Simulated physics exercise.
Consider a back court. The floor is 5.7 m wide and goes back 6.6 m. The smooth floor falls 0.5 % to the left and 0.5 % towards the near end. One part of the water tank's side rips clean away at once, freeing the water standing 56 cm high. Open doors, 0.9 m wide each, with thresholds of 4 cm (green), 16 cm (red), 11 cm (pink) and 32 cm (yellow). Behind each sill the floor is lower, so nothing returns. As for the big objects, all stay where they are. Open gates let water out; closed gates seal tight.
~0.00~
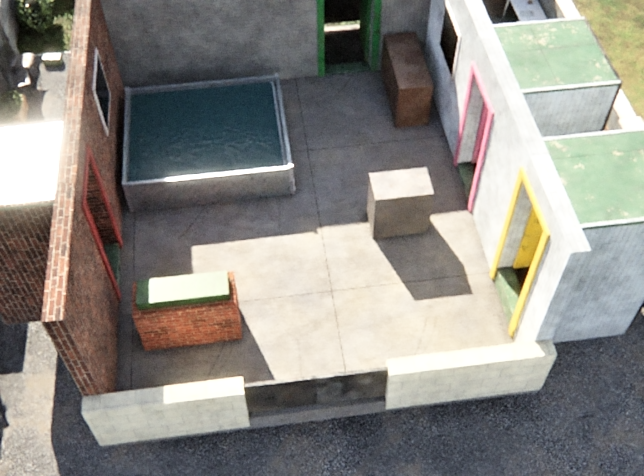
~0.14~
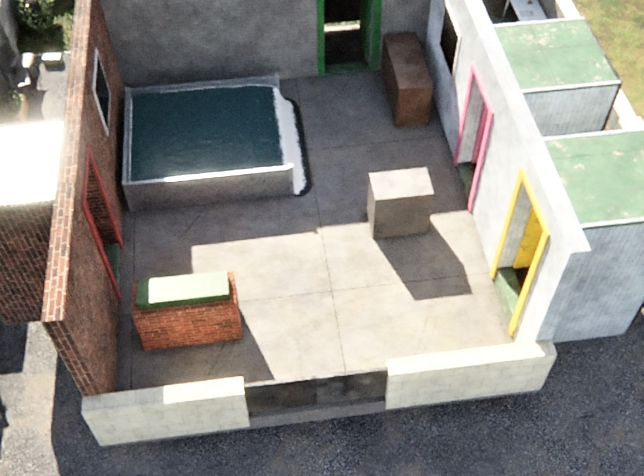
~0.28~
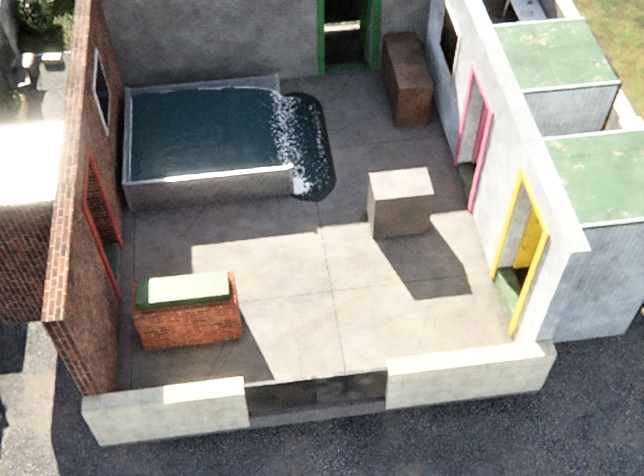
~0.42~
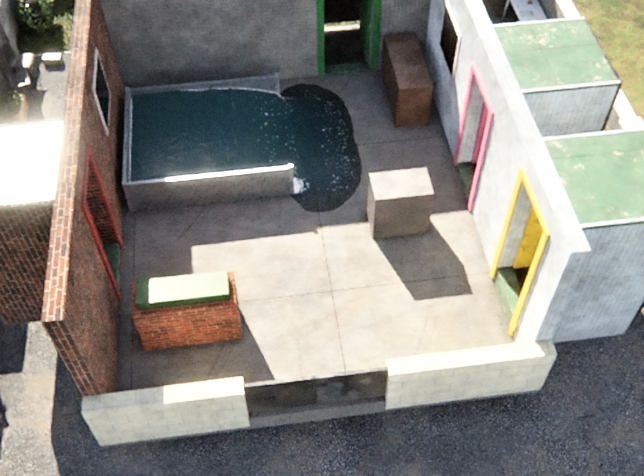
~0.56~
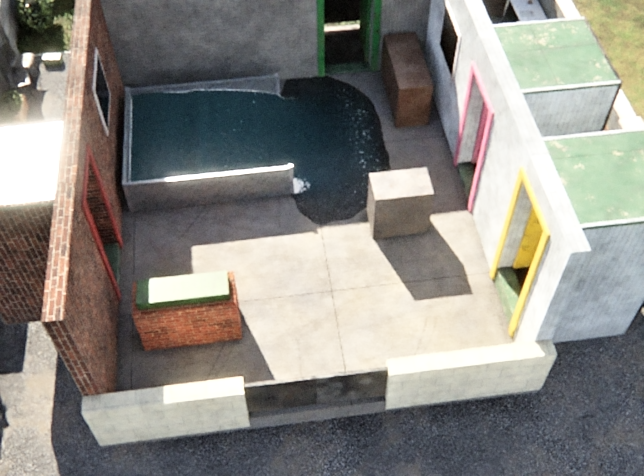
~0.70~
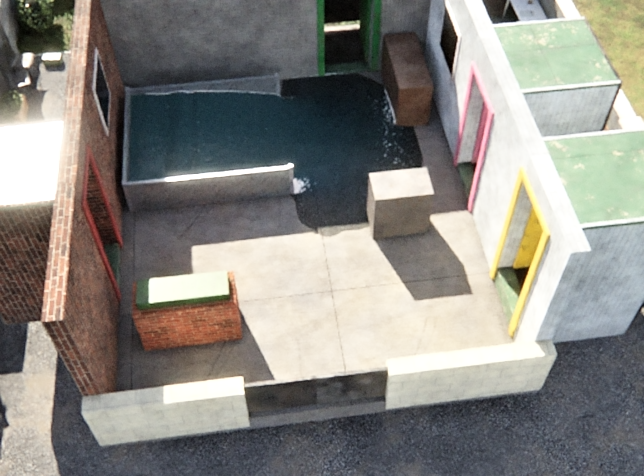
Dark water sits still in a raised tank in the back left of a walled court until the tank's right side gives way. The water pours out with white froth, then spreads in a rounded, widening pool across the floor, reaching the brown box by the back wall and the pale block.
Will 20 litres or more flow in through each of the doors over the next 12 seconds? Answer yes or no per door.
Green door: Yes, red door: No, pink door: Yes, yellow door: No.
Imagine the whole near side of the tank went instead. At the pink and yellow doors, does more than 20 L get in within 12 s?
Here's how it goes: Pink falls short, yellow falls short.
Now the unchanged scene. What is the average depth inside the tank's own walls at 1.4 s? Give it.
It averages close to 36 centimetres.
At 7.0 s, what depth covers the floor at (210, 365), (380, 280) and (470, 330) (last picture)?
Around 6 cm, 3 cm and 10 cm, in the order given.
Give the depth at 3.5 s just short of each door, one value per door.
Door by door, in cm: Green reads 21, red reads 0, pink reads 25, yellow reads 6.
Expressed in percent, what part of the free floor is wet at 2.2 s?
Around 35 per cent.
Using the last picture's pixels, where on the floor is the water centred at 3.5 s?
Centre: Roughly (331, 162) px.
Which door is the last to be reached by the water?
Lab note: Last arrival at the red door.
After 1.4 s water covers 30 % of the floor and is deepest (36 cm) near (443, 143); green door 16 cm at the sill, 3 L in, red door not reached, pink door 21 cm at the sill, 2 L in, yellow door not reached.
After 2.2 s water covers 35 % of the floor and is deepest (35 cm) near (447, 157); green door 23 cm at the sill, 71 L in, red door not reached, pink door 28 cm at the sill, 44 L in, yellow door not reached.
After 3.5 s water covers 50 % of the floor and is deepest (38 cm) near (421, 76); green door 21 cm at the sill, 247 L in, red door not reached, pink door 25 cm at the sill, 164 L in, yellow door 6 cm at the sill, 0 L in.
After 7.0 s water covers 90 % of the floor and is deepest (17 cm) near (116, 419); green door 10 cm at the sill, 418 L in, red door not reached, pink door 10 cm at the sill, 243 L in, yellow door 6 cm at the sill, 0 L in.
After 12.0 s water covers 100 % of the floor and is deepest (13 cm) near (121, 269); green door 4 cm at the sill, 453 L in, red door 10 cm at the sill, 0 L in, pink door 4 cm at the sill, 244 L in, yellow door 5 cm at the sill, 0 L in.
